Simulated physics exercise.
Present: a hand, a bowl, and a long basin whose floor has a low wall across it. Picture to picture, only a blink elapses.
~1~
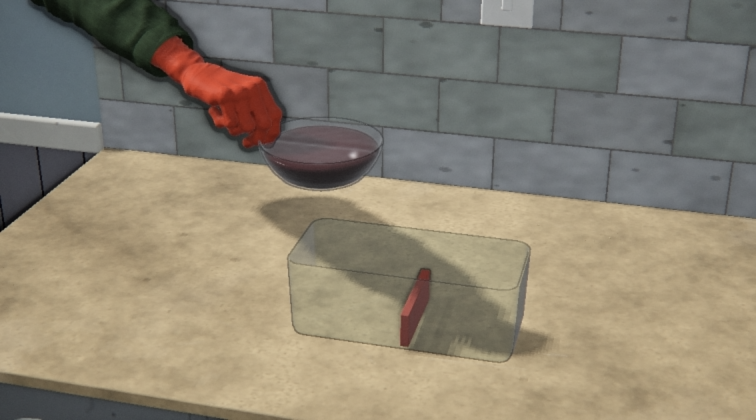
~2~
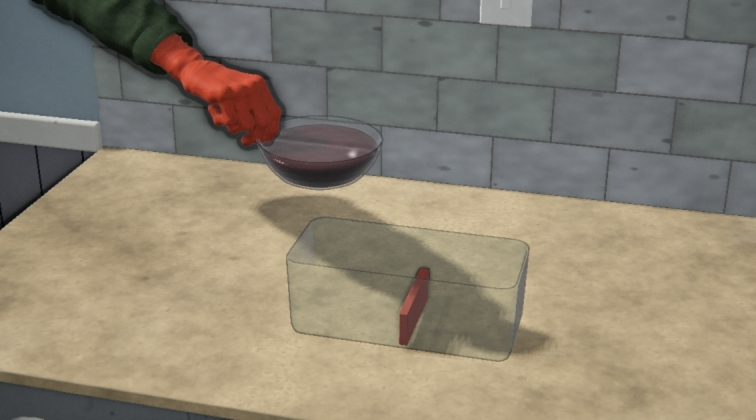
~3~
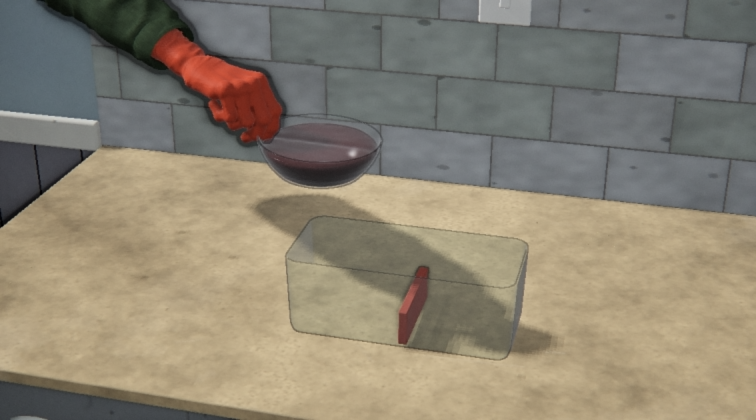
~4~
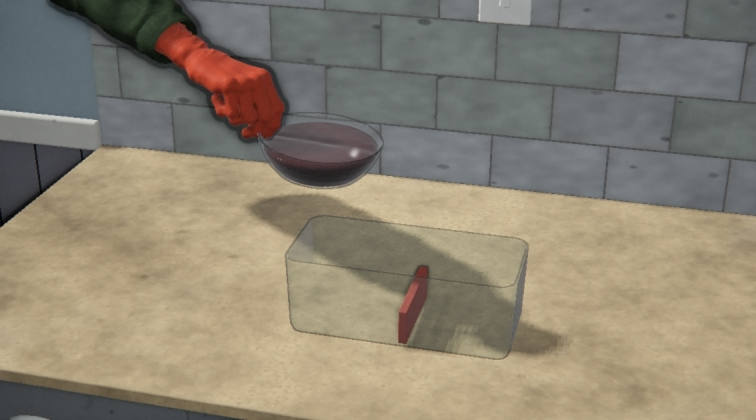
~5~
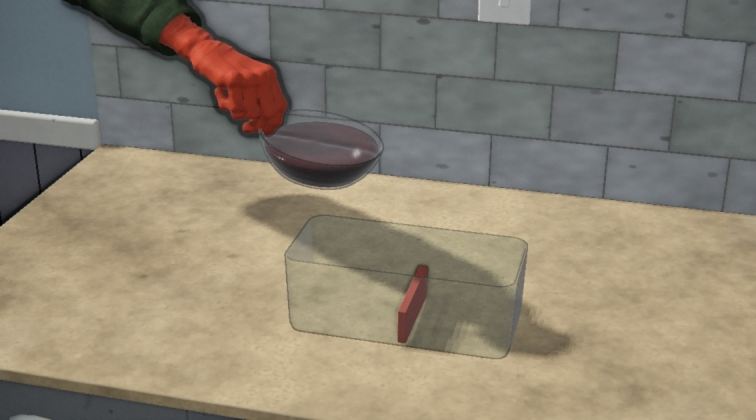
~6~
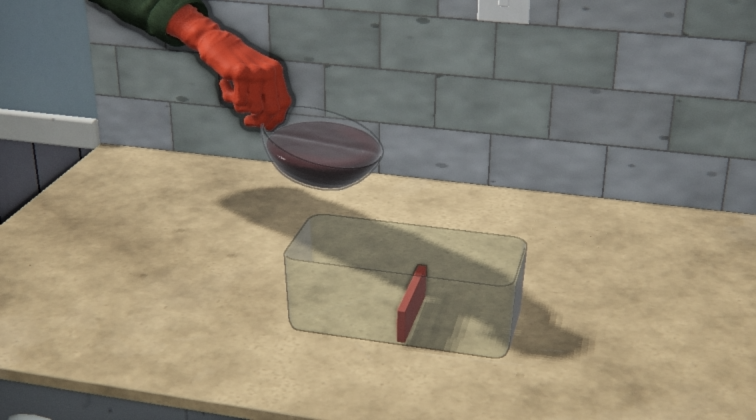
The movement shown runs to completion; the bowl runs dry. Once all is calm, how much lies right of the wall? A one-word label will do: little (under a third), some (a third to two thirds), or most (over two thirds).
Some.
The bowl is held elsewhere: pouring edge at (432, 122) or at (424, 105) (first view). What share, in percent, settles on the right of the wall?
It comes to 90 % the first time and 85 % the second.
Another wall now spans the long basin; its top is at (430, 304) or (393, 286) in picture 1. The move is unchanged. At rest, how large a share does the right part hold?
Try 1: About 35 percent; try 2: About 80 percent.
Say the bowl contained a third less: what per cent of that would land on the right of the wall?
Estimated share: Around 40 %.
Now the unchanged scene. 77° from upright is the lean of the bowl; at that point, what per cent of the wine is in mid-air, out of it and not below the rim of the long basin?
About 35 per cent.
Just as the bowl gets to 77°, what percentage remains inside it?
Roughly 15 percent.
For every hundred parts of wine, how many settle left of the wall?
Roughly 45 percent of it.
A moment on, the bowl is tipped on its side and 16 per cent is still to pour, 10 is left of the wall and 39 right of it.
Next, the bowl is tipped right over and 0 per cent is still to pour, 43 is left of the wall and 55 right of it.
Then the bowl is tipped right over and 0 per cent is still to pour, 43 is left of the wall and 55 right of it.
Later the bowl is tipped right over and 0 per cent is still to pour, 43 is left of the wall and 56 right of it.
Finally, 43 per cent lies left of the wall, 56 right of it and 1 outside.
